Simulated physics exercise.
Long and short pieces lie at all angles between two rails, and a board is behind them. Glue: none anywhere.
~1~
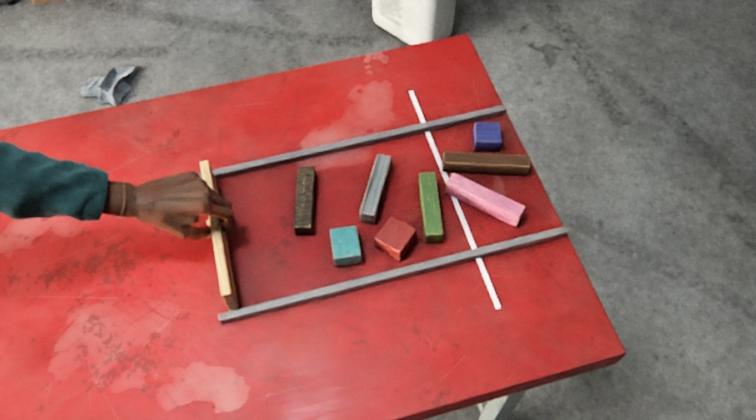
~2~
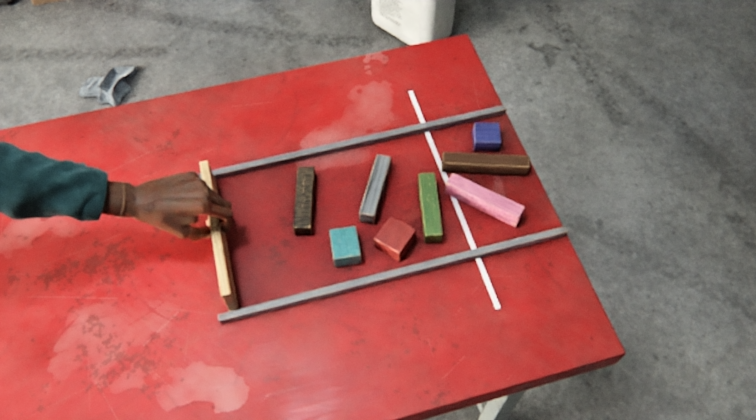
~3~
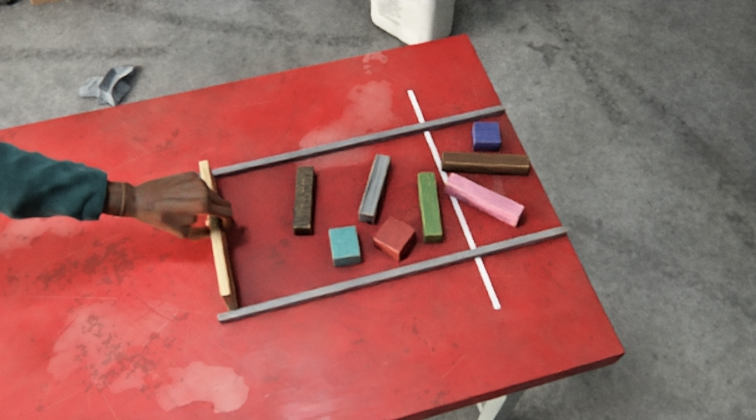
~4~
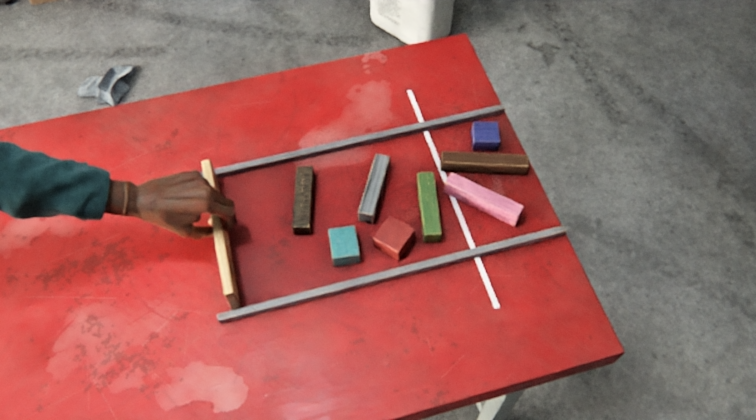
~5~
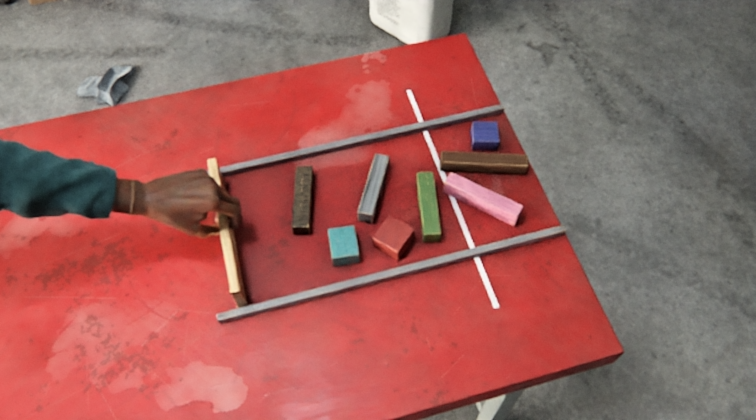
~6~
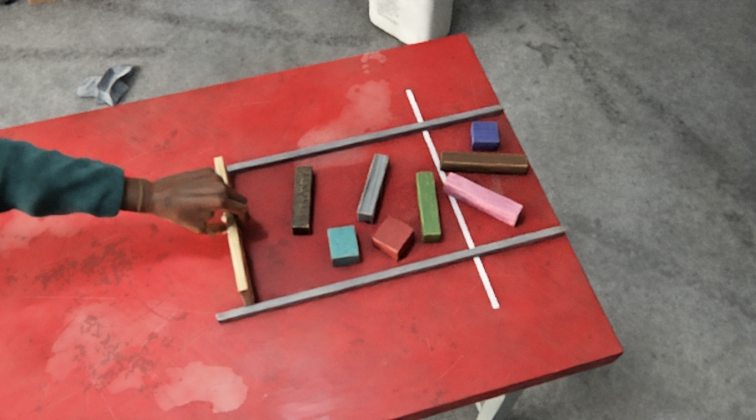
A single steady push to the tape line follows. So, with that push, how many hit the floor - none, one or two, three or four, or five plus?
I'd say none.
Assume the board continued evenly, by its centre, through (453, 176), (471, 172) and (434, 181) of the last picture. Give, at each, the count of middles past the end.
0; 2; 0.
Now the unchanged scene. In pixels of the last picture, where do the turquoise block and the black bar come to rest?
Turquoise block: About (474, 212); black bar: About (449, 165).
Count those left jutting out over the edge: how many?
The total here is 2.
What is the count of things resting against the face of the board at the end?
It's 2 of them.
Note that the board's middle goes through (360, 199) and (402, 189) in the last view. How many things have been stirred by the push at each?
Counts: 5 / 6.
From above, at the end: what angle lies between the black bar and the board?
It measures close to 0 degrees.
Early on, none off yet; blue block at rest near (484, 136); brown stick at rest near (483, 163); pink bar at rest near (482, 199).
A while later, none off yet; blue block at rest near (484, 136); brown stick at rest near (483, 163); pink bar at rest near (483, 198).
Finally, the number that fall off is zero.
